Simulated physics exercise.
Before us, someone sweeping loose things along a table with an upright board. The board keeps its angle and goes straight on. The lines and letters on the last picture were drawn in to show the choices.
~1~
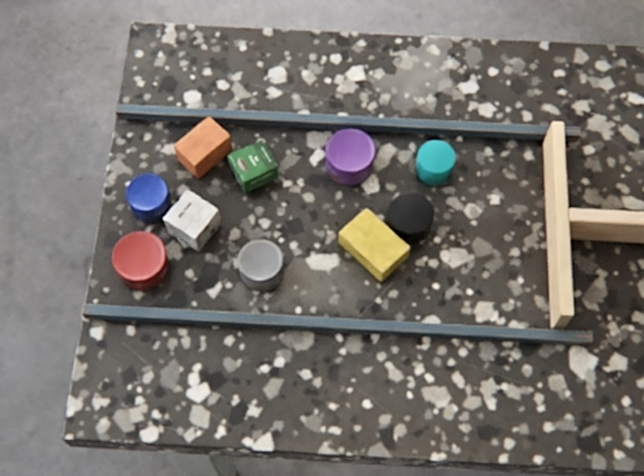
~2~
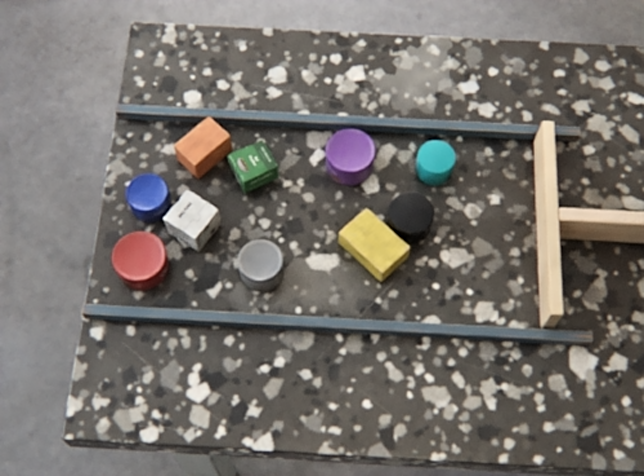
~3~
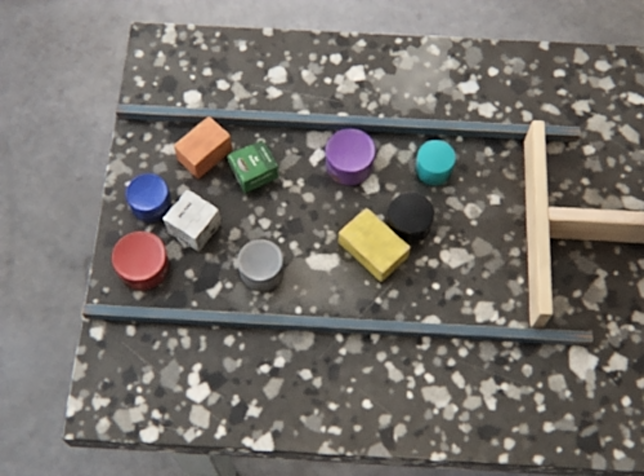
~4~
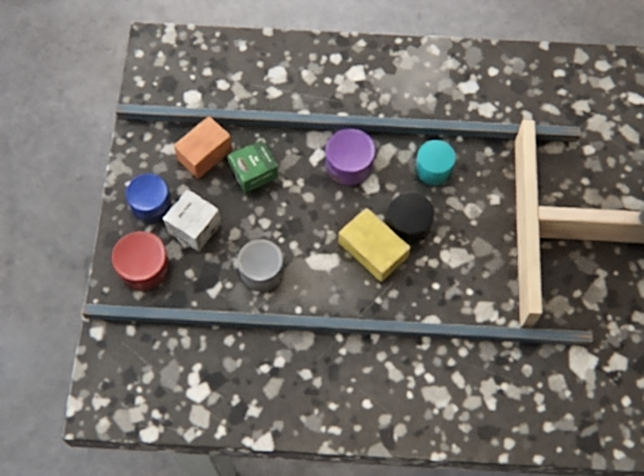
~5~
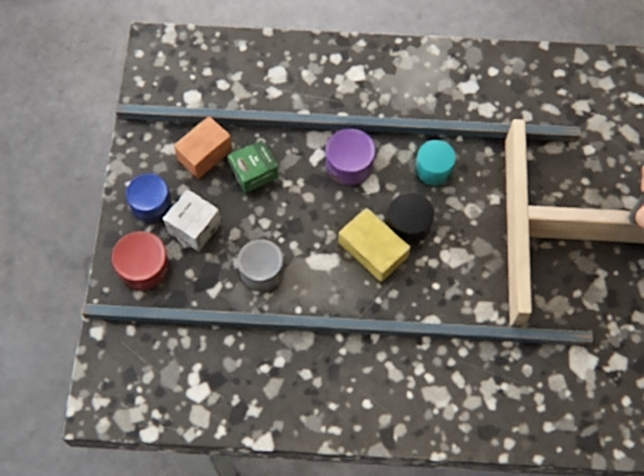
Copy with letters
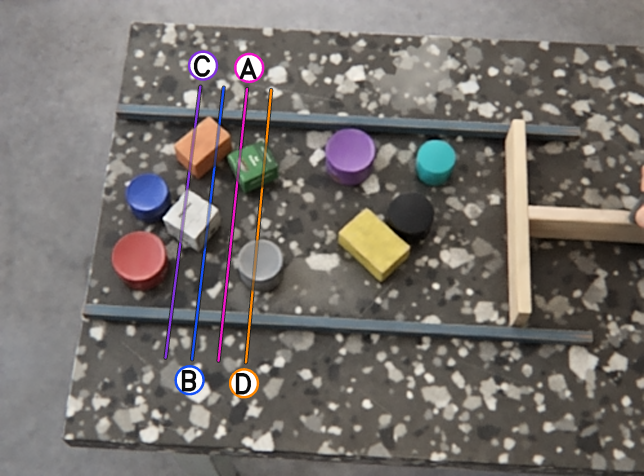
A wooden board on a handle slid slowly a short way left between two rails on a speckled table, a hand just showing at the right, while the scattered colourful tubs and blocks stayed still.
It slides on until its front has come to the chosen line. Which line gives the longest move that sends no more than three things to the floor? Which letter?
C is the last line within the limit.
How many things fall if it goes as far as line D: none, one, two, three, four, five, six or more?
In all, none.
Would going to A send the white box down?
No.
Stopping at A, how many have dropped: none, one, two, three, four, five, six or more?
In all, none.
On the marked copy, A at (234, 216); B at (209, 215); C at (184, 214); D at (259, 217).
Taking C. A third of the way, board (400, 205); purple tub (332, 157); turquoise pot (375, 160).
Two thirds of the way, board (279, 199); orange block (182, 144); white box (189, 220).
When it is over, board (184, 194); white box over the edge; blue tub over the edge; two fallen.
As for the rest, A is within the limit but short; B is within the limit but short; D is within the limit but short.
